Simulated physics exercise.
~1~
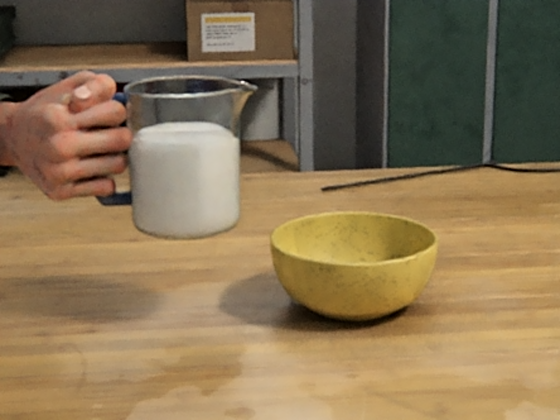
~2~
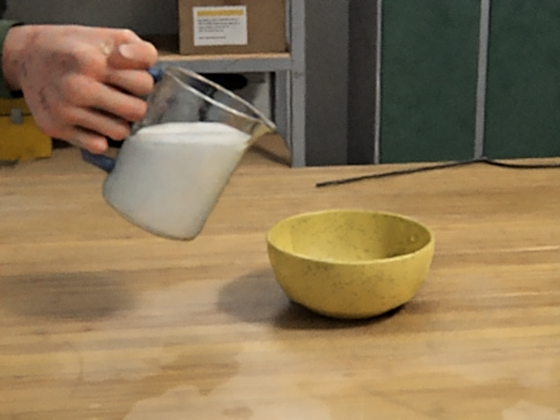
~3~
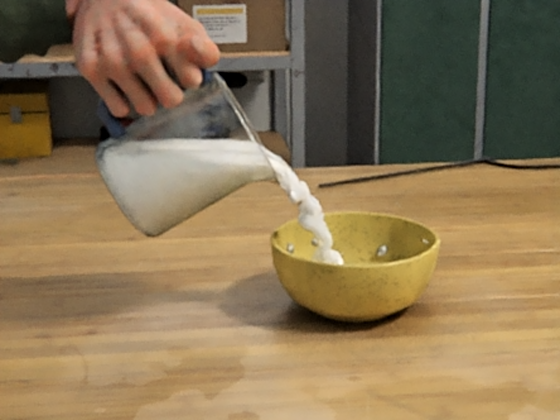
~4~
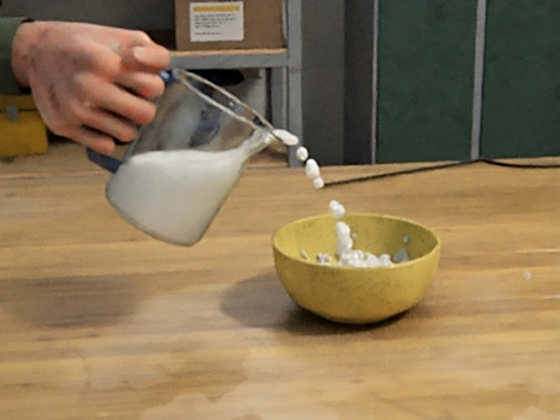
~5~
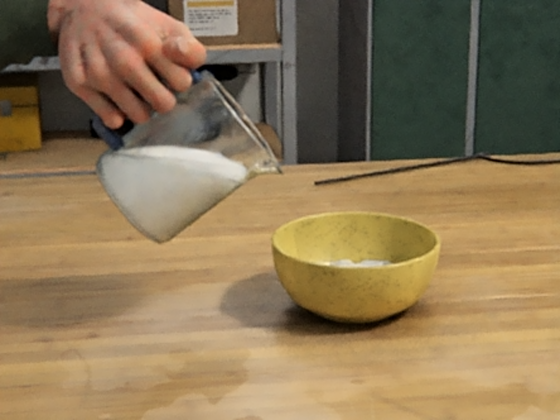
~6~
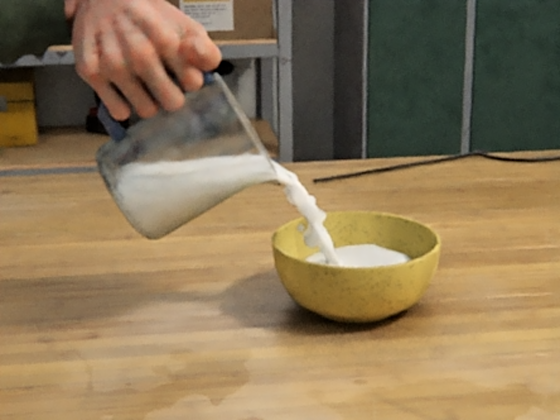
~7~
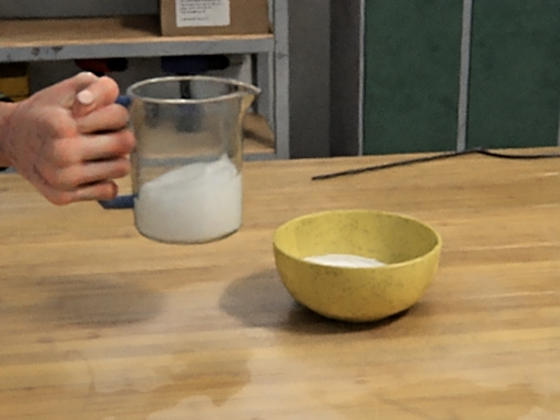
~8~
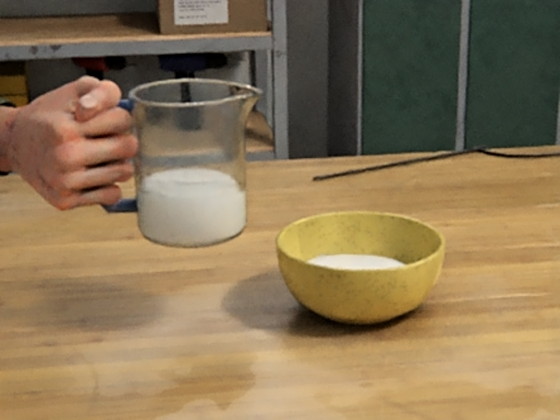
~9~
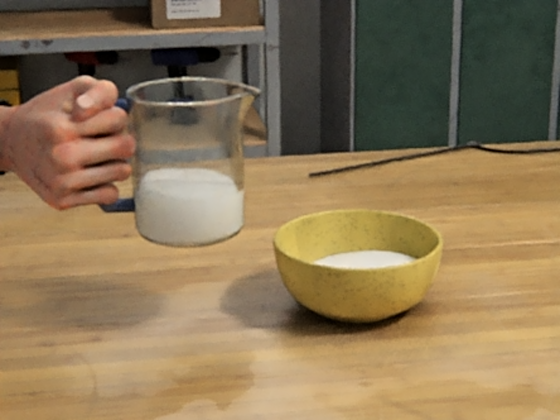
A hand tips a glass pitcher twice, pouring milk into a yellow bowl, then levels it.
